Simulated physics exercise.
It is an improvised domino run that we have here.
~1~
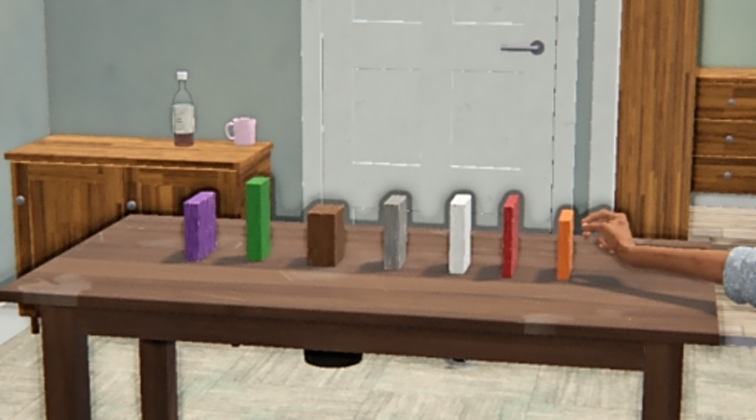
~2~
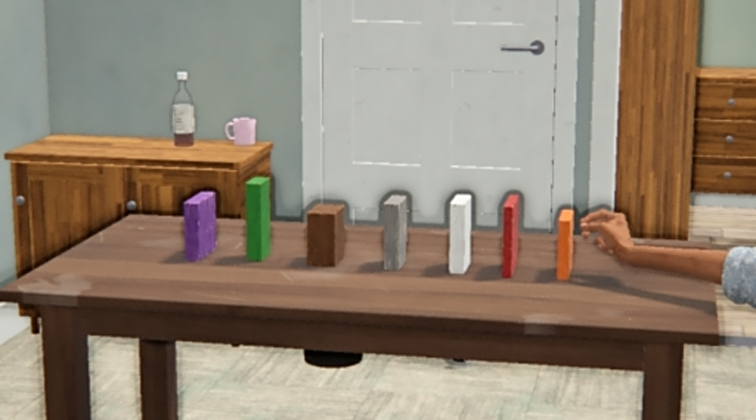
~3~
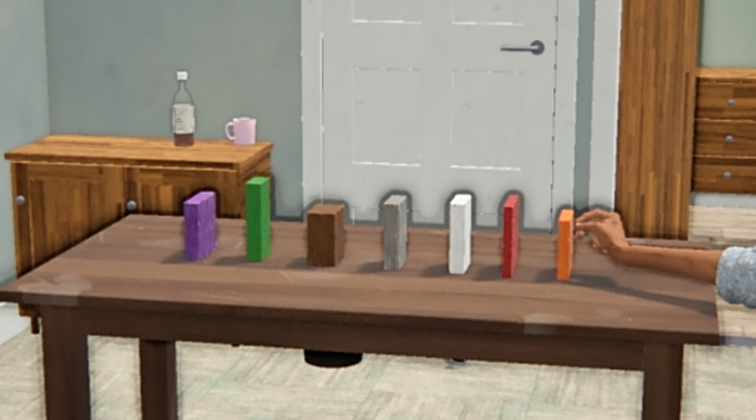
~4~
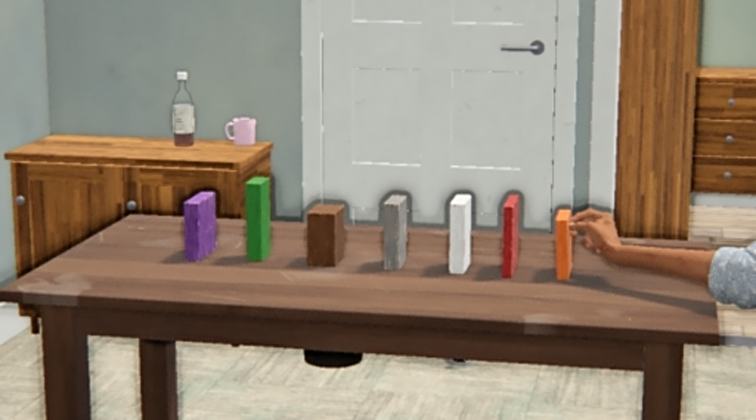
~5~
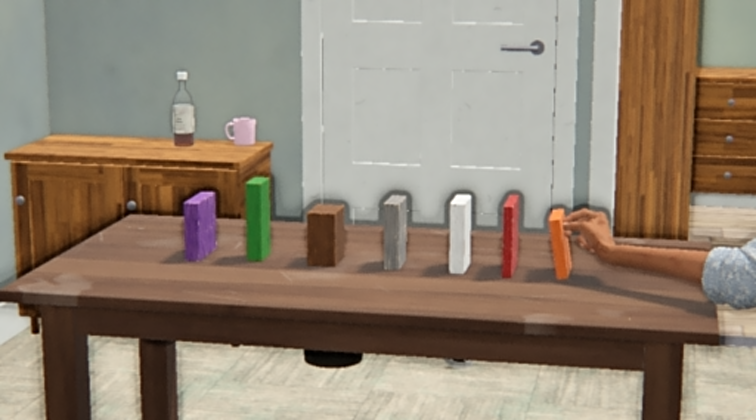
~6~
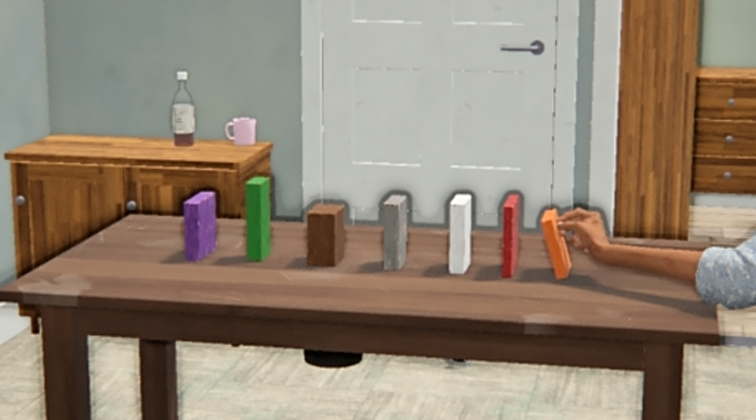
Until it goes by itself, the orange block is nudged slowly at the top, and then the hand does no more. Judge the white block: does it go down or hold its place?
It goes down.
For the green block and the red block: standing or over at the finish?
The green block stays up, while the red block tumbles.
Then, 0.30 s after the last picture, orange block 69° over; red block tipped 31° from how it was.
Then, 0.50 s after the last picture, orange block 79° over; white block tipped 50° from how it was near (431, 240); red block tipped 65° from how it was; grey block tipped 6° from how it was.
Then, 0.60 s after the last picture, orange block 79° over; white block tipped 65° from how it was near (424, 246); red block tipped 71° from how it was; grey block tipped 27° from how it was.
At rest, tipped over on the table, red block, white block and grey block; left askew, brown block; green block in place. Seen from the same camera at the end, white block near (421, 250).
